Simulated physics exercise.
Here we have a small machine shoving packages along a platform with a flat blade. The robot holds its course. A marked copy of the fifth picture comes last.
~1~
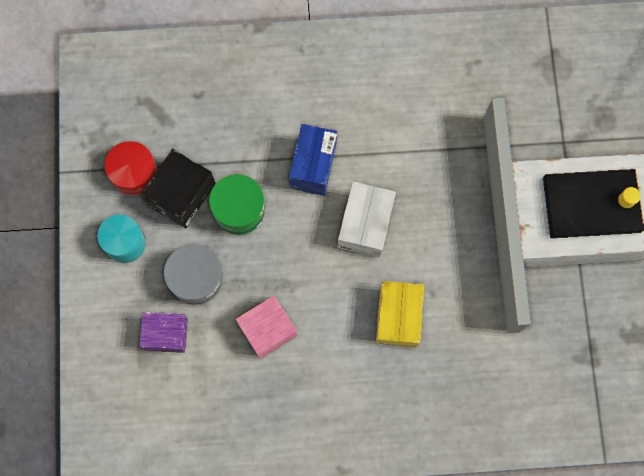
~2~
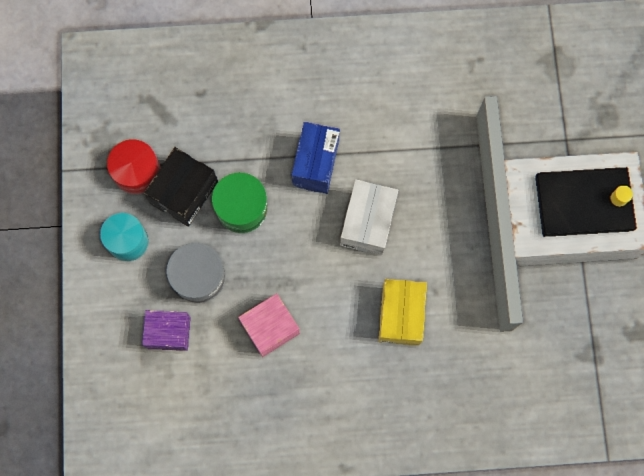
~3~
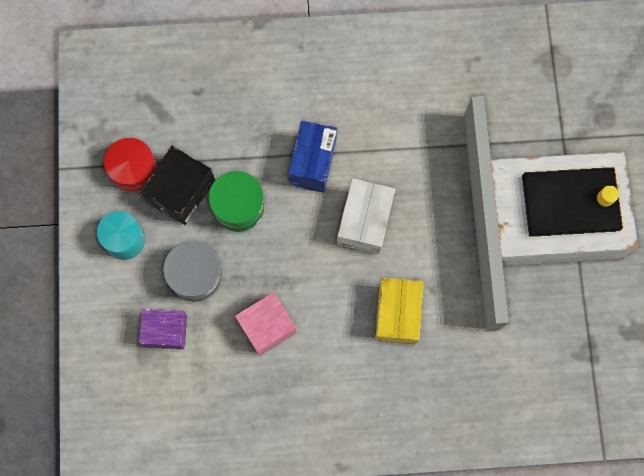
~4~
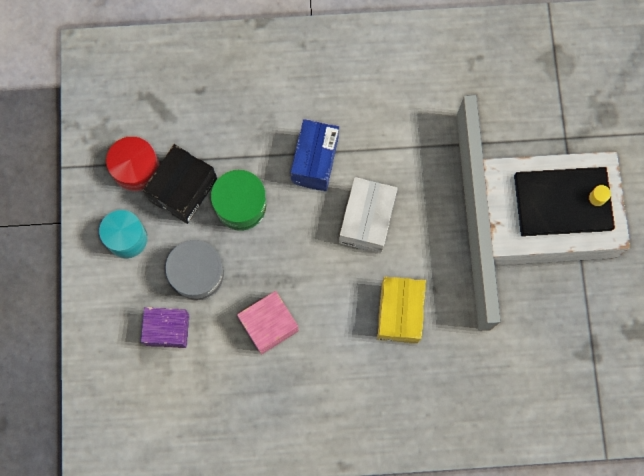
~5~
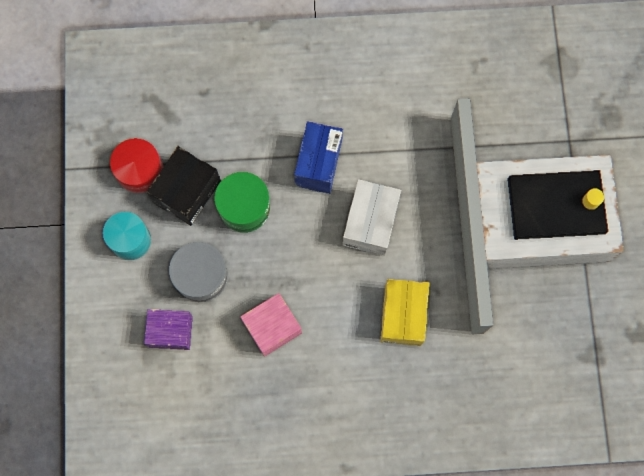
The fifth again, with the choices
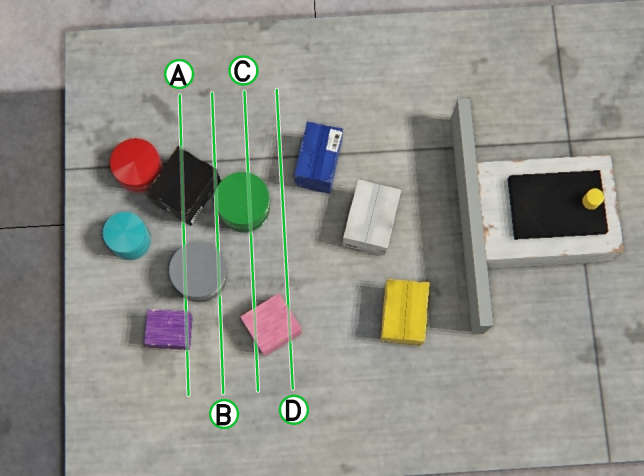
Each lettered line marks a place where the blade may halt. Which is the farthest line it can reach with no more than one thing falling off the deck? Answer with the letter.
It can go as far as A.
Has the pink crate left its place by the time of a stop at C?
Yes.
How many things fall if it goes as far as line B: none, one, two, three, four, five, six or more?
By then, none.
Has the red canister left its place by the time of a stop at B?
Yes.
On the copy, A at (184, 240); B at (217, 238); C at (251, 236); D at (284, 234).
On A. First, robot (445, 211); yellow parcel (346, 318); white box (338, 225).
Then, robot (340, 217); red canister (110, 153); black parcel (142, 183).
Finally, robot (259, 221); red canister (76, 126); purple crate (76, 338); none fallen.
By contrast, B is within the limit but short; C is within the limit but short; D is within the limit but short.
